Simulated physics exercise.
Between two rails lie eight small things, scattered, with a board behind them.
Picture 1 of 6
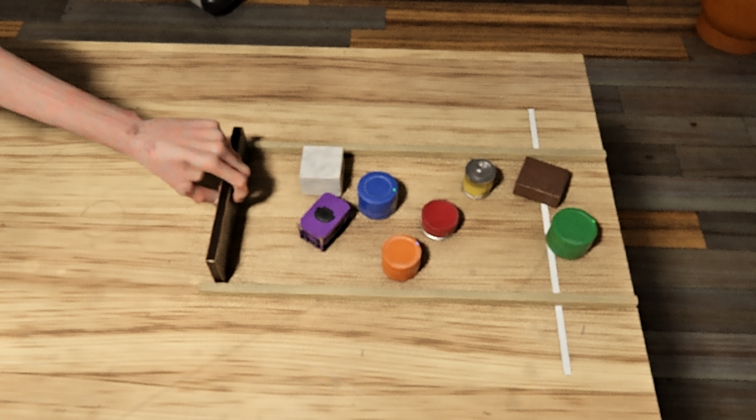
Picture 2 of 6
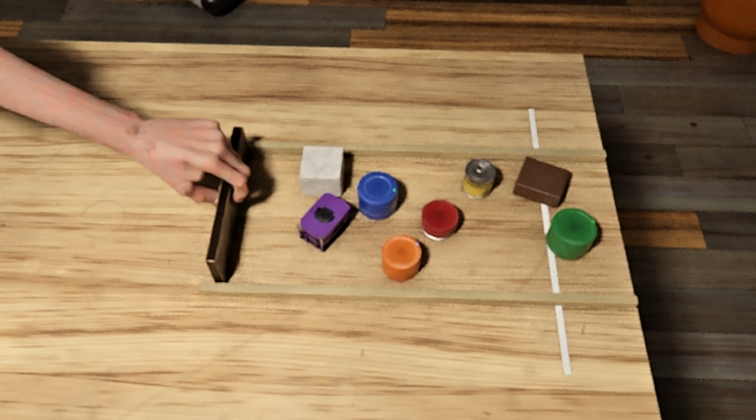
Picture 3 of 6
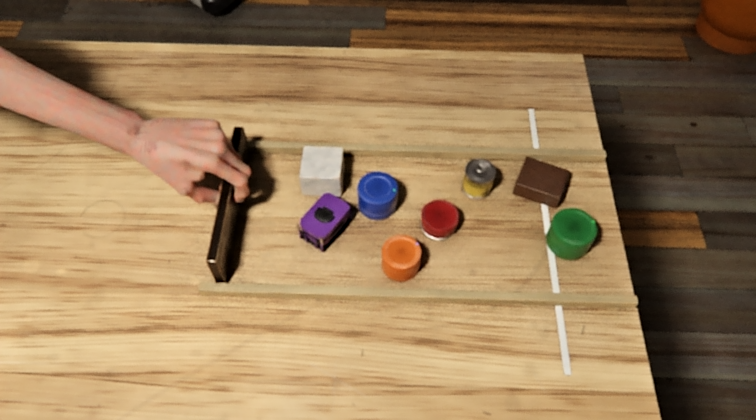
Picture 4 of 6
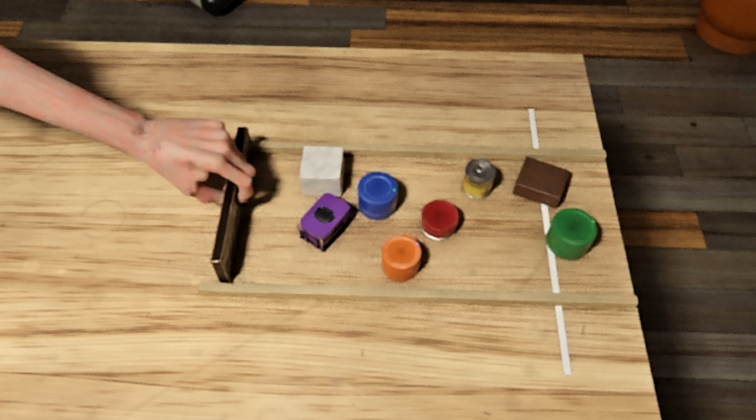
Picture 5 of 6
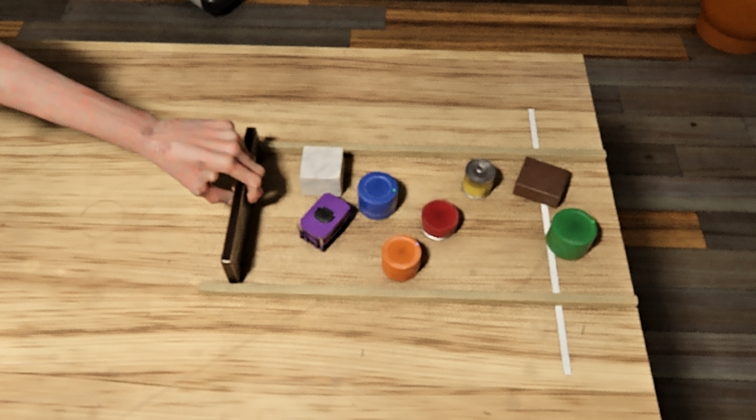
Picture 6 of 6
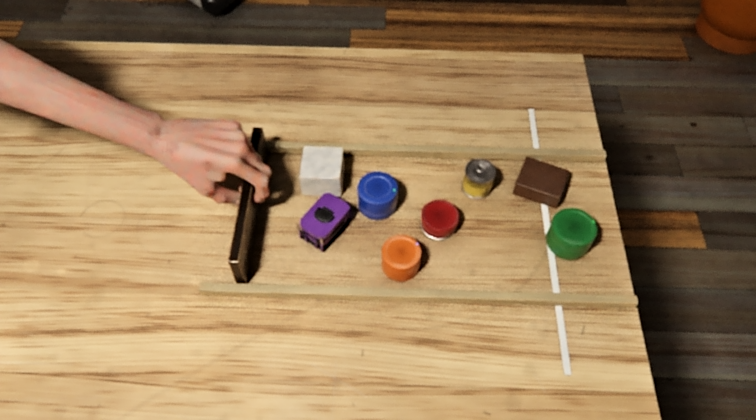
A hand slides a dark board slightly right toward eight small still objects between rails.
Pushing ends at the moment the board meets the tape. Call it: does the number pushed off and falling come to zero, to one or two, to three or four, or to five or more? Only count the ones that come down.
It comes to one or two.
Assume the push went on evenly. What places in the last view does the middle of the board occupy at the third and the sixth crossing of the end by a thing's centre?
Its middle is near (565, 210) and then near (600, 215).
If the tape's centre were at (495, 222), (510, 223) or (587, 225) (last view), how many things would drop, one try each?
0, 0, 5.
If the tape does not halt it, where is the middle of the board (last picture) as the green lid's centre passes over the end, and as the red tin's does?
The middle sits near (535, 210) for the first and near (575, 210) for the other.
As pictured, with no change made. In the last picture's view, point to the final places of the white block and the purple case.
The first near (564, 177), the second near (566, 225).
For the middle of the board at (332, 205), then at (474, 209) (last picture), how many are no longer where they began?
Well, it's 3 at the first one and 7 at the second.
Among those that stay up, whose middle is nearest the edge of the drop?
It would be the yellow tin, I'd say.
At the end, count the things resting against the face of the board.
That makes 3.
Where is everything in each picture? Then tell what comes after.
The first frame shows green lid (571, 234); brown block (541, 182); yellow tin (479, 179); board (230, 202); tape (547, 224).
The second frame shows brown block (541, 182); red tin (440, 220).
The third frame shows yellow tin (479, 179); blue lid (378, 196).
The fourth frame shows green lid (571, 234); white block (323, 171).
The fifth frame shows brown block (541, 182); purple case (325, 222).
The sixth frame shows green lid (571, 234); brown block (541, 182); yellow tin (479, 179); board (250, 203); tape (547, 224).
Soon after, none off yet; green lid at rest near (571, 234); brown block at rest near (541, 182); yellow tin at rest near (479, 179).
By the end, the number that fall off is one or two; fallen, brown block and green lid.
